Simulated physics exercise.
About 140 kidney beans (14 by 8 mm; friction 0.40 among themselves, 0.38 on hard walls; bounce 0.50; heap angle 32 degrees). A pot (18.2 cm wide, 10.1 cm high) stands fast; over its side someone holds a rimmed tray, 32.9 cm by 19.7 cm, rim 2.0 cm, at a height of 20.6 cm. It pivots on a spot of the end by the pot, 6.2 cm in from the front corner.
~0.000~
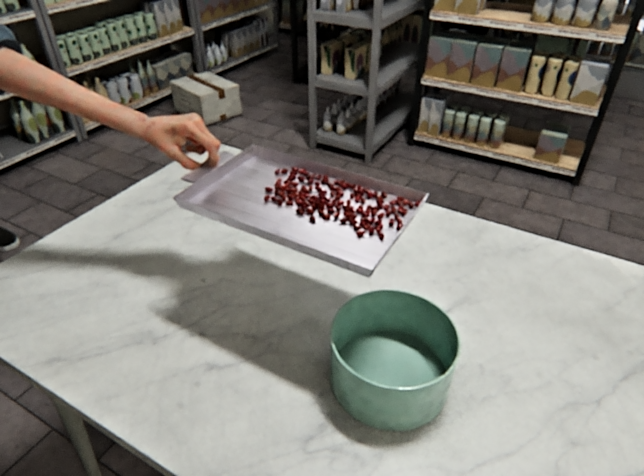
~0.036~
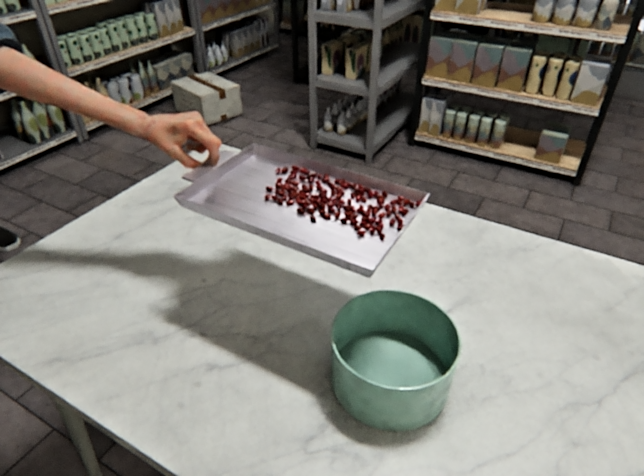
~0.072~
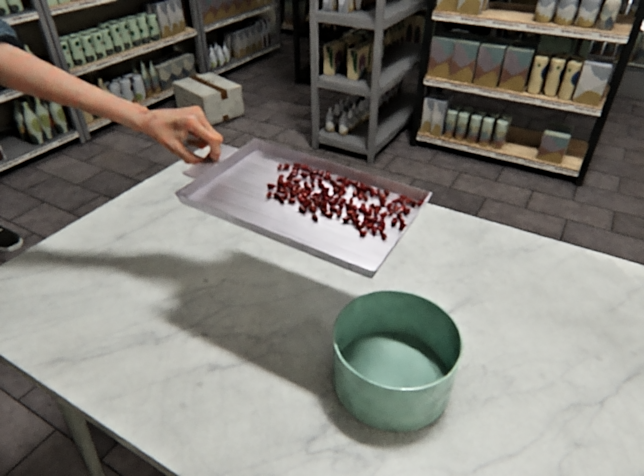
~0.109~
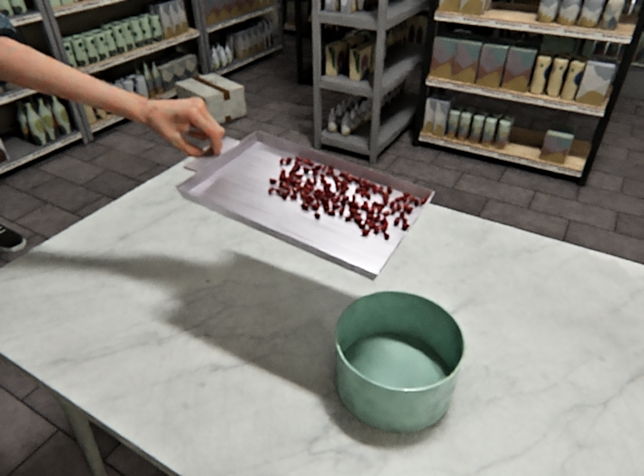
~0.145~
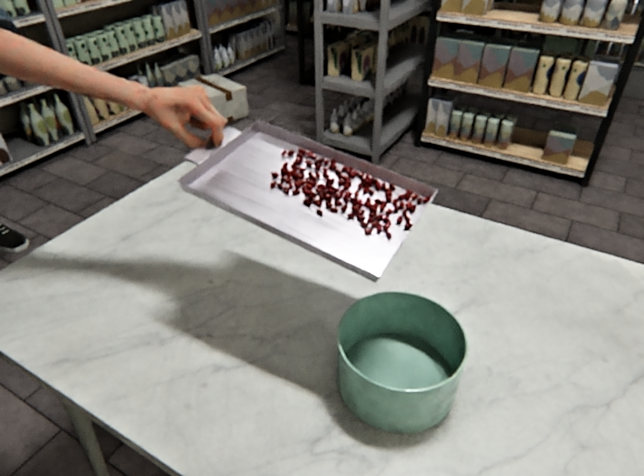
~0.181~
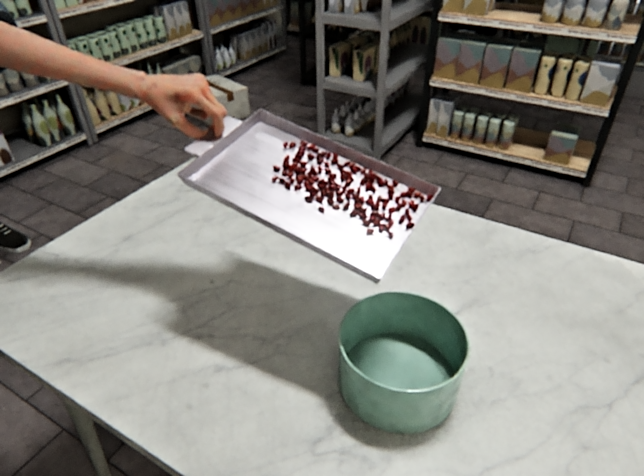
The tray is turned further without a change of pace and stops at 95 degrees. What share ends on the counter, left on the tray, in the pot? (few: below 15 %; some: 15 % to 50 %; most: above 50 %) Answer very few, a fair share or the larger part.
On the counter: Very few; left on the tray: Very few; in the pot: The larger part.
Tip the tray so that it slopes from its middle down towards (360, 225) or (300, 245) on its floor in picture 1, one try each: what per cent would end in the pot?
About 30 and 85 per cent.
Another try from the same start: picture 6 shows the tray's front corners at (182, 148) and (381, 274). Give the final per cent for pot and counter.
Pot 80, counter 20.
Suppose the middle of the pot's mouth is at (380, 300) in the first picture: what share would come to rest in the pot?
About 65 per cent.
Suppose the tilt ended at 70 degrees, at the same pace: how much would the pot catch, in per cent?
Then about 80 per cent.
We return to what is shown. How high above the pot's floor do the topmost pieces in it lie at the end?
Roughly 2.0 cm.
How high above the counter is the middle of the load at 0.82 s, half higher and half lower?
Roughly 18 cm.
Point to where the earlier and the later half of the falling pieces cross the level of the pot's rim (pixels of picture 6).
At about (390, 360), then at (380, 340).
After 0.56 s, tilt 52 degrees; the tray holds 100 %, the pot 0 %.
Then, at 0.82 s, tilt 80 degrees; the tray holds 50 %, the pot 30 %.
After 1.18 s, tilt 95 degrees; the tray holds 0 %, the pot 95 %.
By 1.9 s all is still; counter 0 %, tray 0 %, pot 100 %.
